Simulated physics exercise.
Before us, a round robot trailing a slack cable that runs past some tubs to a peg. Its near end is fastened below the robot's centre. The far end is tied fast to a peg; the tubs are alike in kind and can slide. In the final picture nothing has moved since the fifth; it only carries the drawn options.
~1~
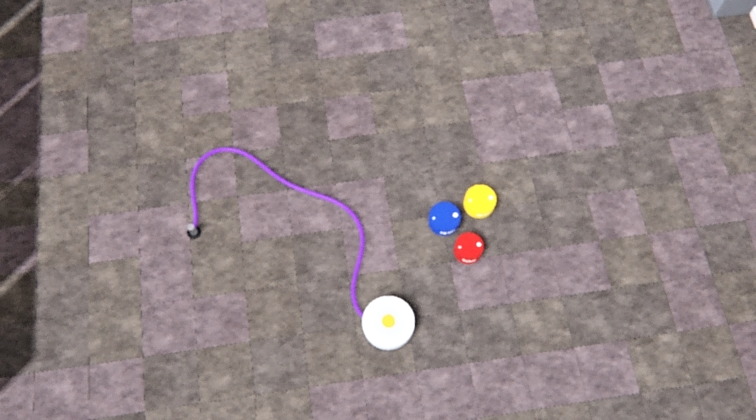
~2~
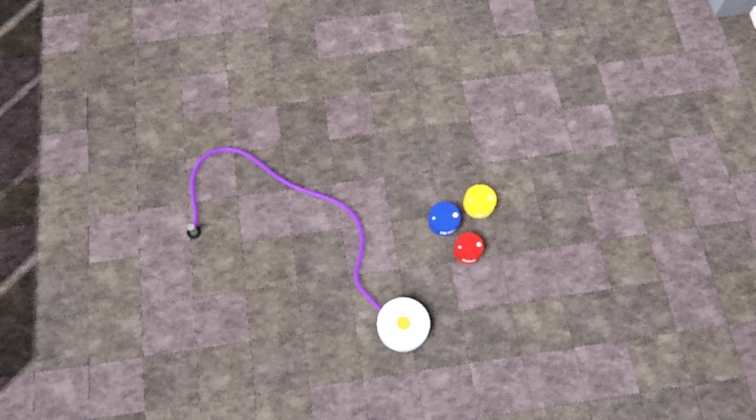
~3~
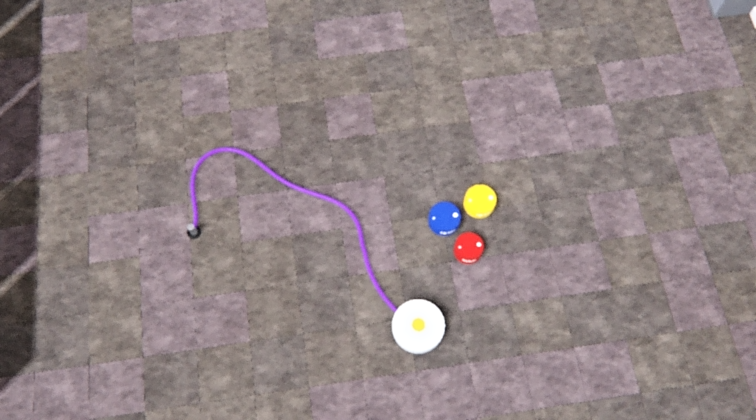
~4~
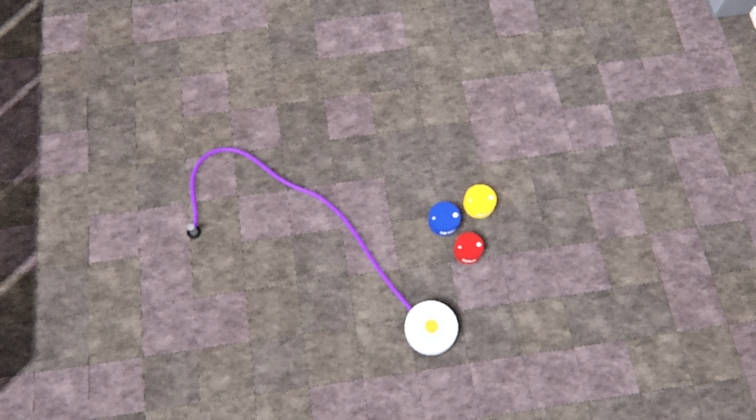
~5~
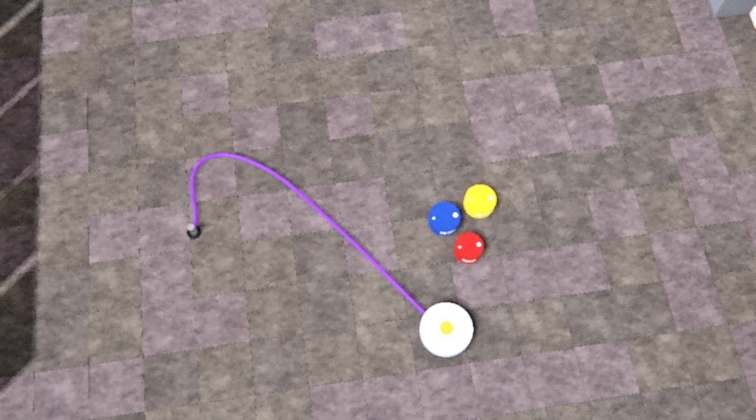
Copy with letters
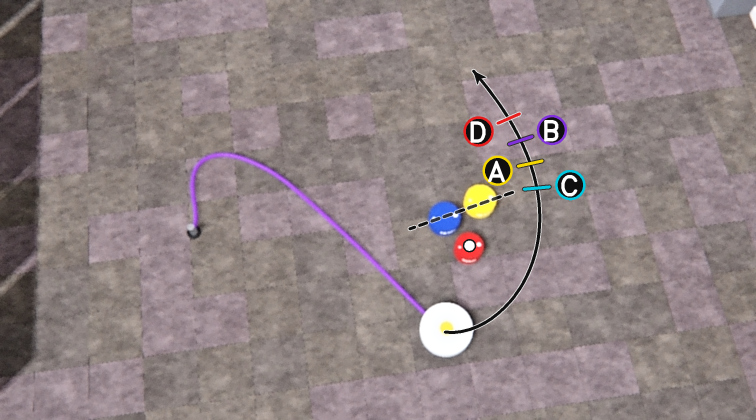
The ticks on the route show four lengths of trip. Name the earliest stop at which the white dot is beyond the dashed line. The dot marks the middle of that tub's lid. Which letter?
As far as tick D.
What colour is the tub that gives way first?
The red tub.
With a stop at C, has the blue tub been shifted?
By then, no.
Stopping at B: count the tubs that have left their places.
Two.
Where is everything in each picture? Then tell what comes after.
The first frame shows robot (388, 323); peg (192, 230); yellow tub (480, 201).
The second frame shows robot (403, 325); red tub (469, 248).
The third frame shows robot (418, 327); yellow tub (480, 201).
The fourth frame shows robot (431, 328); red tub (469, 248).
The fifth frame shows robot (446, 330); yellow tub (480, 201); blue tub (444, 219); red tub (469, 248).
On the copy, A at (530, 164); B at (521, 140); C at (537, 188); D at (509, 119); the dashed line at (462, 210); the route from (445, 332) via (540, 210) to (473, 71); the white dot at (470, 246).
On D. First, robot (527, 277); red tub (469, 248).
Then, robot (539, 186); red tub (469, 248).
Finally, robot (510, 115); yellow tub (474, 182); blue tub (430, 209); red tub (459, 203); the dot on the red tub is over the dashed line.
By contrast, A leaves the dotted tub short, at (466, 241); B leaves the dotted tub short, at (463, 221); C leaves the dotted tub short, at (469, 248).
